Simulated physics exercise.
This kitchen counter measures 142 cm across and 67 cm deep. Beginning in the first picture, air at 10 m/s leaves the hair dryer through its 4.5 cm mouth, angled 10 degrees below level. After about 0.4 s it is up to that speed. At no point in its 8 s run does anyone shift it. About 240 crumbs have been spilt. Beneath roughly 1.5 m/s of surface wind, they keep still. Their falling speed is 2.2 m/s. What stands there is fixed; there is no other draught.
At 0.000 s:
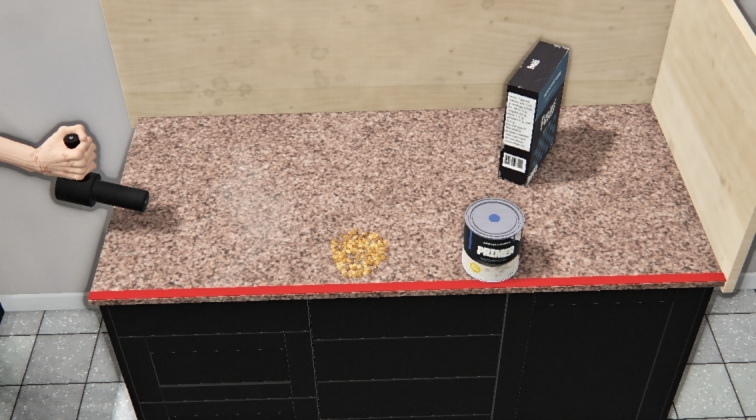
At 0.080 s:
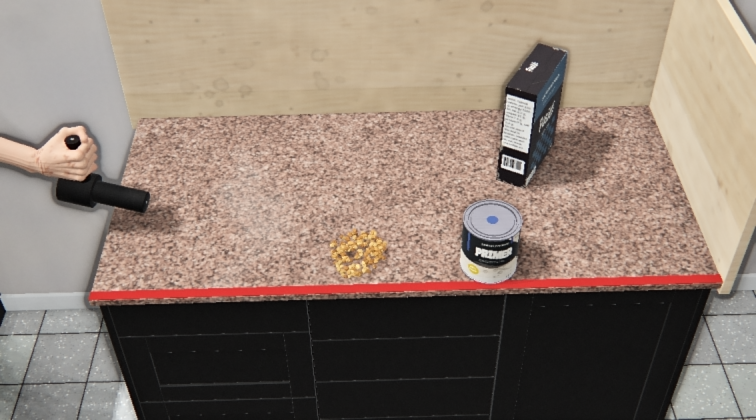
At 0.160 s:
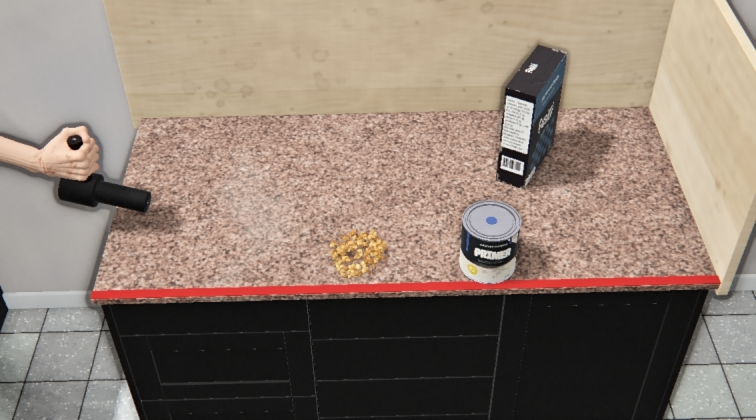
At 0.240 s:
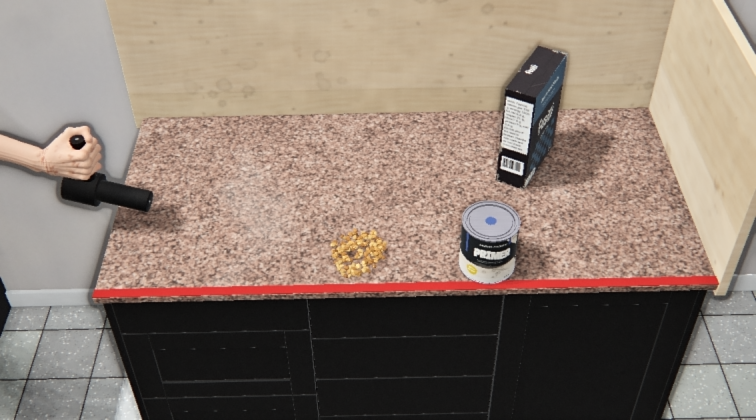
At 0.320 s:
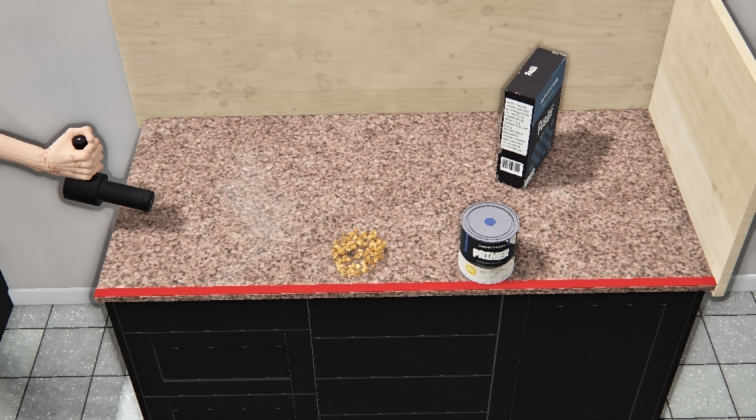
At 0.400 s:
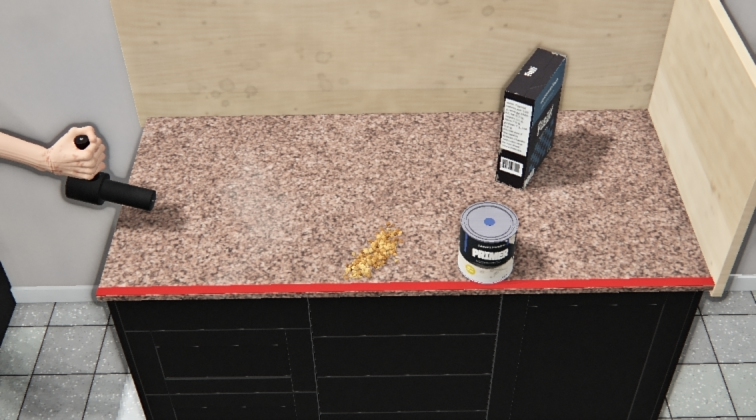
A hand holds a black hair dryer still while yellow crumbs on the counter shift rightward.
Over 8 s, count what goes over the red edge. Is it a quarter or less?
The loss over that edge exceeds a quarter.
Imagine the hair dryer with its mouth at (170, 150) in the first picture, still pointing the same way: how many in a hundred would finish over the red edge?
About 50 %.
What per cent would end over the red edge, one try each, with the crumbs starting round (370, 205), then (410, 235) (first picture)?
0 %, 25 %.
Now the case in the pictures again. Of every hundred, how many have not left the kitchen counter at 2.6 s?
The remaining share is about 30 %.
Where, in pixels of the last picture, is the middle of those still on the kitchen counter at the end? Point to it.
Look near pixel (687, 214) of the last view.
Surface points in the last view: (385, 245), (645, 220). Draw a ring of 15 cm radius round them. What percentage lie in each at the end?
Estimates in listed order: 0 %; 20 %.
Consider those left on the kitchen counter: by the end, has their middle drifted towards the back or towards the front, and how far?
It moves toward the far edge, close to 10 cm.
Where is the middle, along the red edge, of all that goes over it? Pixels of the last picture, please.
(432, 290).
After 1.6 s, 22 % are on the move or not yet settled, 71 % are over the red edge; the middle of those still in play is near (658, 238).
After 2.6 s, 18 % are on the move or not yet settled, 72 % are over the red edge; the middle of those still in play is near (690, 221).
After 4.4 s, 14 % are on the move or not yet settled, 74 % are over the red edge; the middle of those still in play is near (687, 214).
After 8.0 s, at the end, 74 % are over the red edge; the middle of those still in play is near (687, 214).
